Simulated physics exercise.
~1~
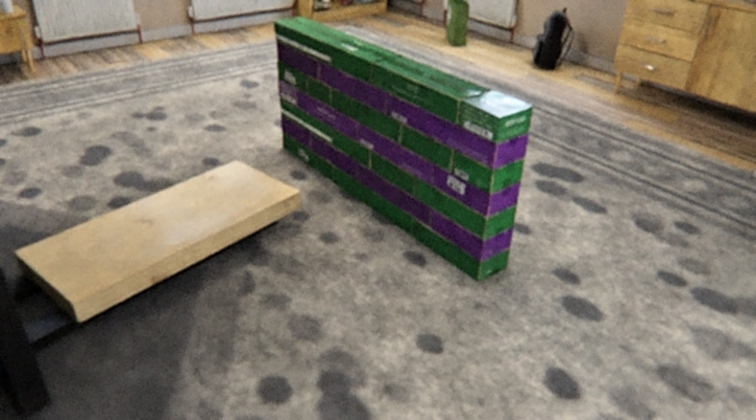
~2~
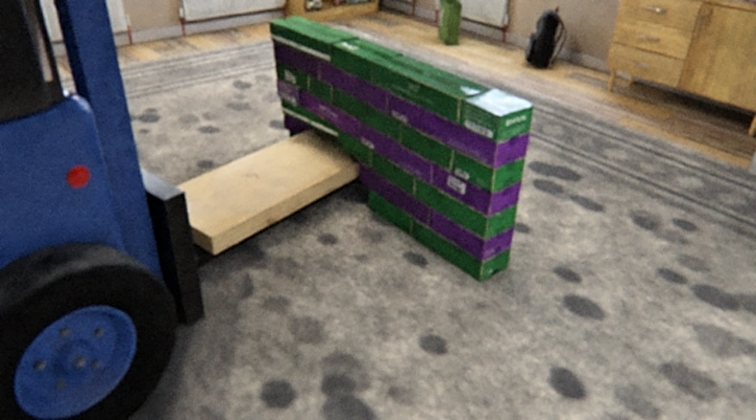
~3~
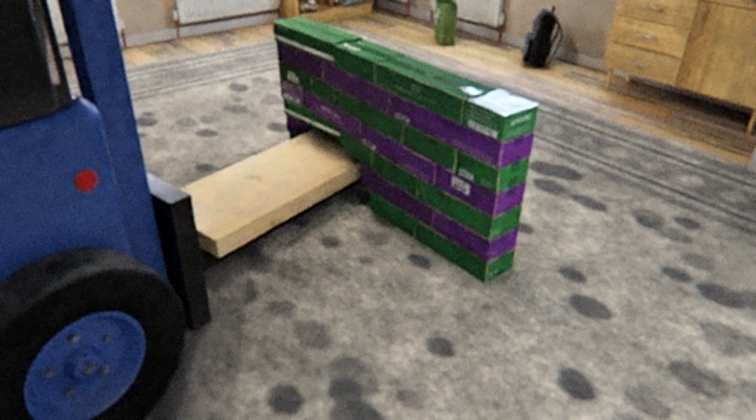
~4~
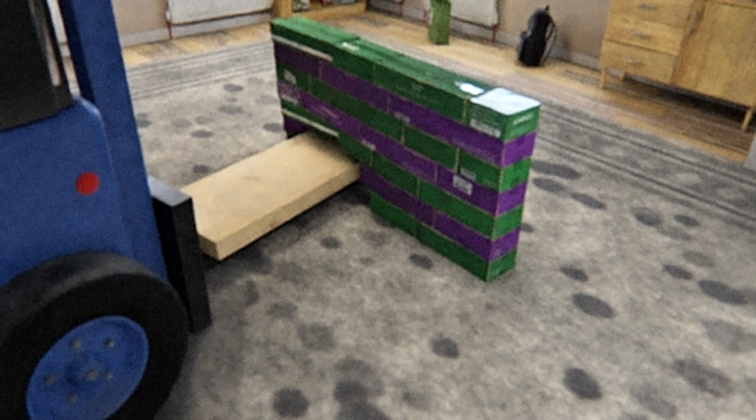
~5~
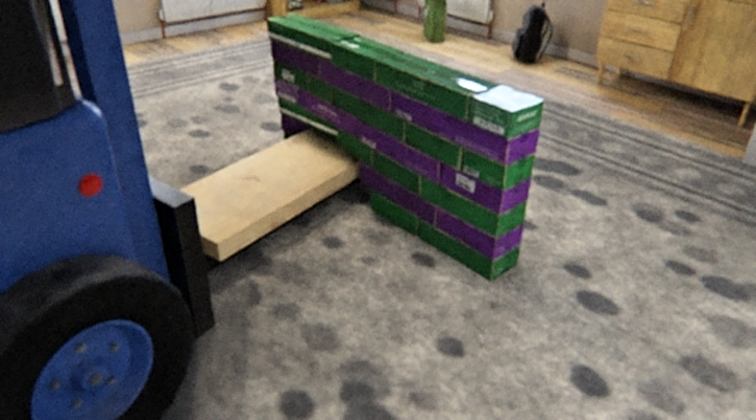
In a carpeted room, a blue forklift pushes a plank into a box wall, which stays standing.
